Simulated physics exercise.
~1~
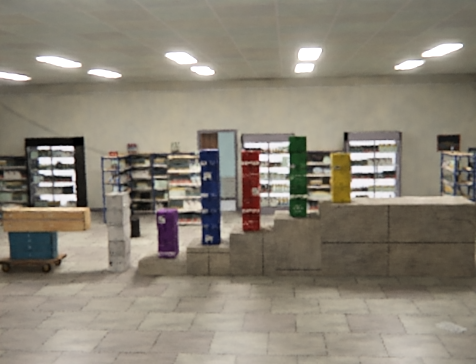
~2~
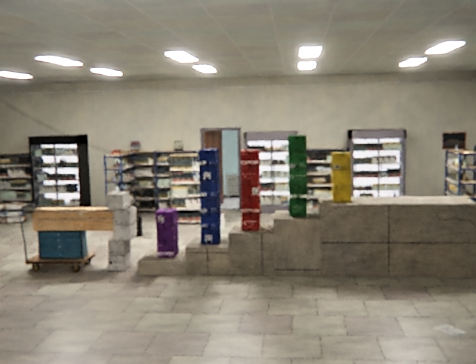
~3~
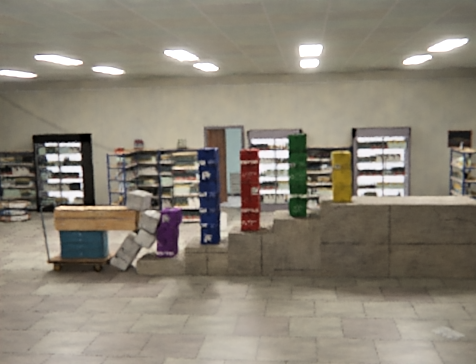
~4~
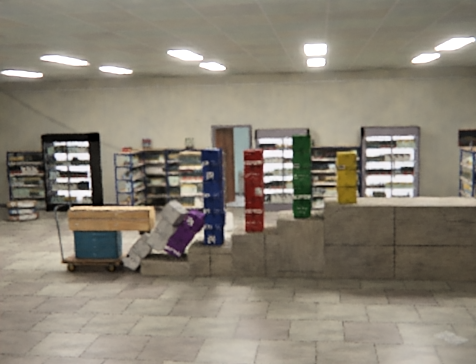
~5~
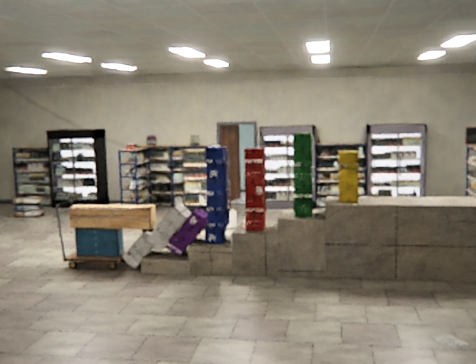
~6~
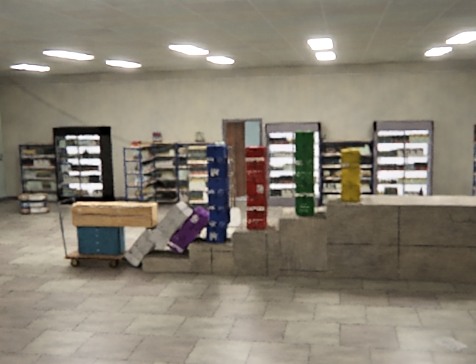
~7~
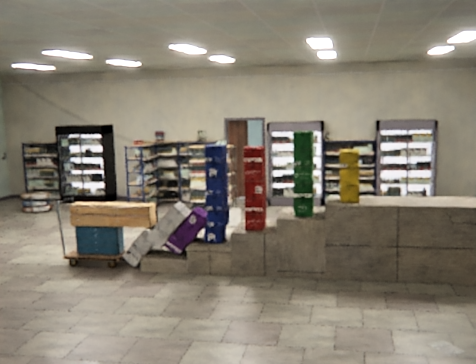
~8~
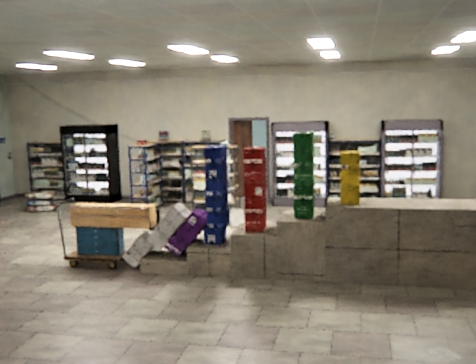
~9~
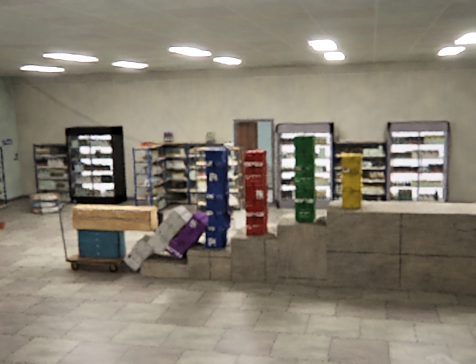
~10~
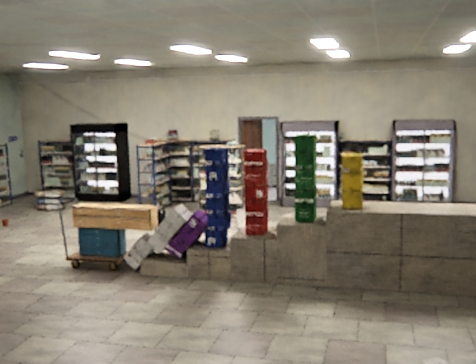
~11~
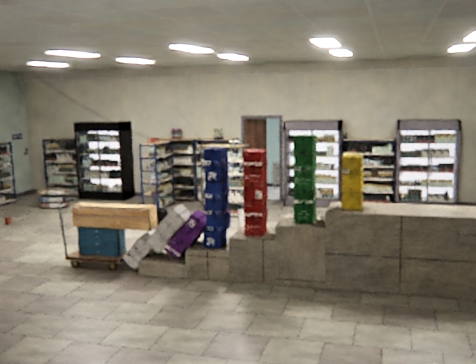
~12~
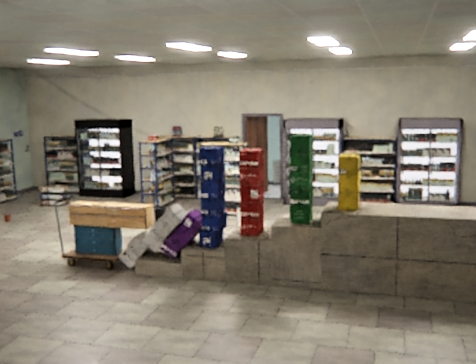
The video shows a loaded trolley rolling right into a pale stack of cartons beside rising steps, toppling it against the short purple stack, which tilts and comes to rest leaning against the blue column, while the blue, red, green and yellow columns stay standing.
